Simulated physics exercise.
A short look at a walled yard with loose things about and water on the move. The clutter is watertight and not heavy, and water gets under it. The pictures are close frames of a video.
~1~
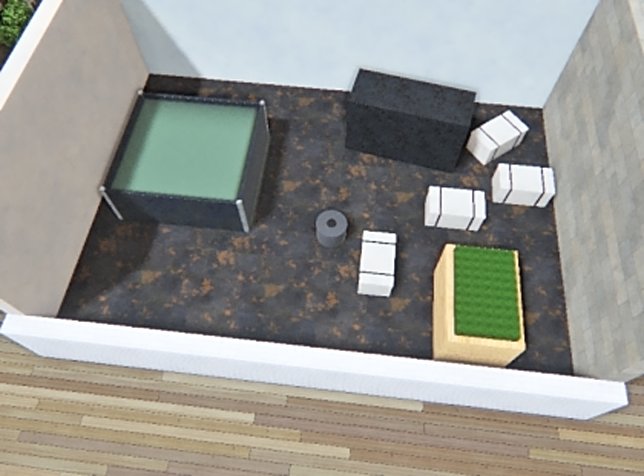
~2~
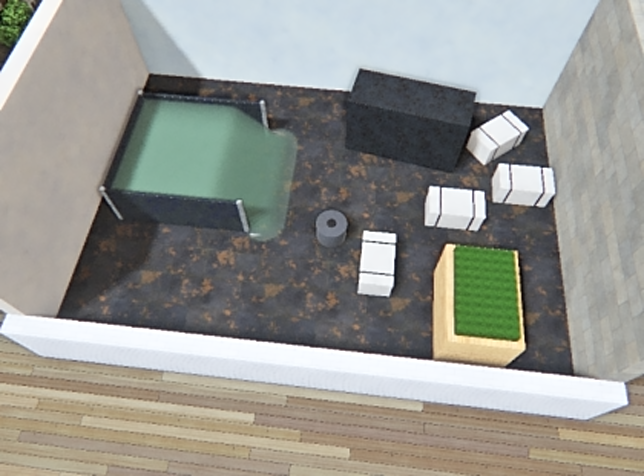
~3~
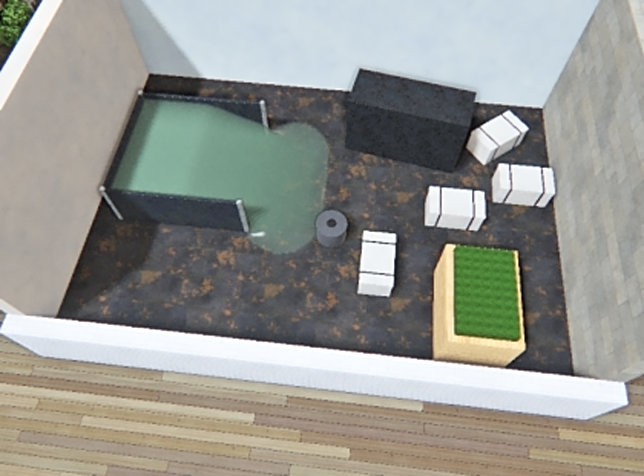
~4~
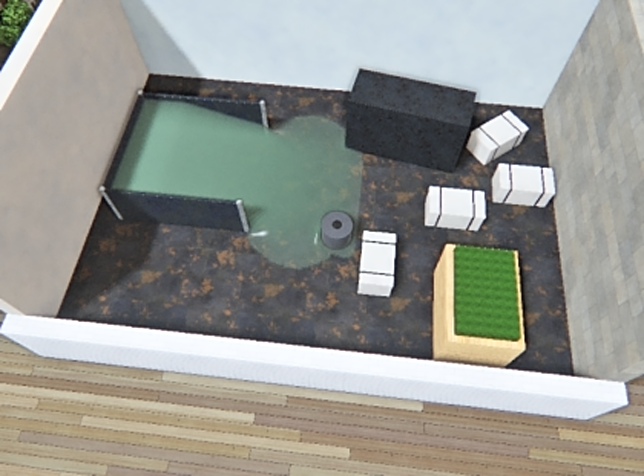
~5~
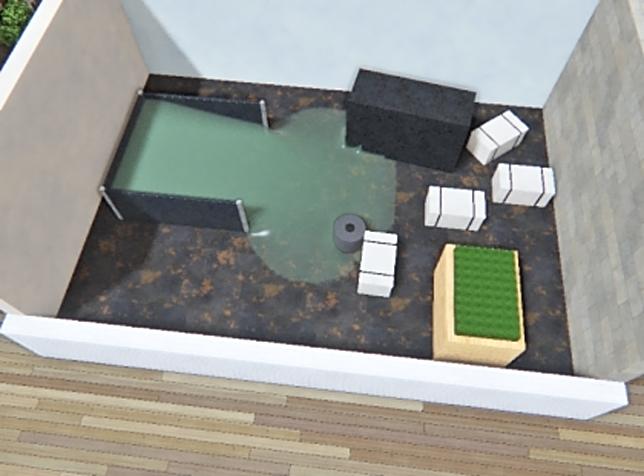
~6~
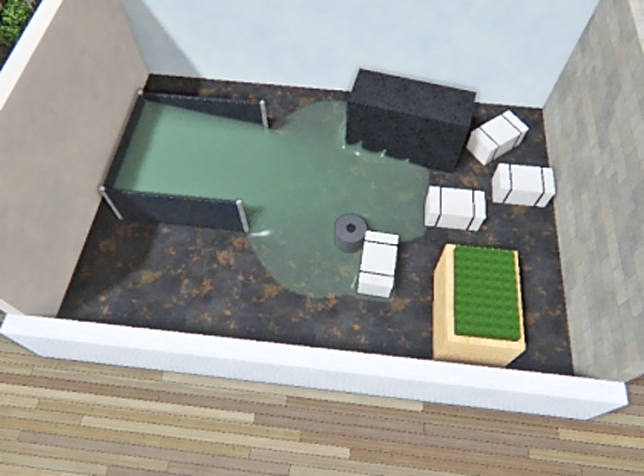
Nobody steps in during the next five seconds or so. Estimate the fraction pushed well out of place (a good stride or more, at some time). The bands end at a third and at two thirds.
Share: At least two thirds.
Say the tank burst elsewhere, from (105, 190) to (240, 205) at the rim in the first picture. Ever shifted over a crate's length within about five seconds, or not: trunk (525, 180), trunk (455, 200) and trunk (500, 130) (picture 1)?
As listed: Under that, that far or more, not that far.
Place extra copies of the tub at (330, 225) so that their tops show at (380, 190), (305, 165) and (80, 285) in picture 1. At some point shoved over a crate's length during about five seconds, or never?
In that order: Moved that far, moved that far, not that far.
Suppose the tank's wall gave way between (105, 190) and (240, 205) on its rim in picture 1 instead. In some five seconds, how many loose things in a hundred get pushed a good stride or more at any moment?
Roughly 60 per cent.
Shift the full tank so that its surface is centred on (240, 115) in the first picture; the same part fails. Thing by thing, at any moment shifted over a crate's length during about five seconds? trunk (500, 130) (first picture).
For that one: Not that far.
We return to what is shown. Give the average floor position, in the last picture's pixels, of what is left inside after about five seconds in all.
Near (426, 232).
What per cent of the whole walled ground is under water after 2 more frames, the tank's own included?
Roughly 40 per cent.
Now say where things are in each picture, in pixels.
In the first picture, a tub at (331, 223), on the bottom; a trunk at (378, 258) rests on the ground; 0 of 5 have shifted.
In the second picture, a tub at (331, 223), on the bottom; a trunk at (378, 258) rests on the ground; 0 of 5 have shifted.
In the third picture, a tub at (331, 223) rests on the ground; a trunk at (378, 258), on the bottom; 0 of 5 have shifted.
In the fourth picture, a tub at (337, 225), on the bottom, close to its start; a trunk at (378, 258), on the bottom; 1 of 5 have shifted.
In the fifth picture, a tub at (350, 228) rests on the ground, close to its start; a trunk at (378, 258) rests on the ground; 1 of 5 have shifted.
In the sixth picture, a tub at (351, 228) floats, close to its start; a trunk at (379, 258) rests on the ground; 1 of 5 have shifted.
A moment on, 0 of 5 are well off their spots; 1 afloat.
Next, 3 of 5 are well off their spots; 2 afloat.
Later, 4 of 5 are well off their spots; 4 afloat.
In the end, 5 of 5 are well off their spots, and 5 have been at some point; 4 afloat.
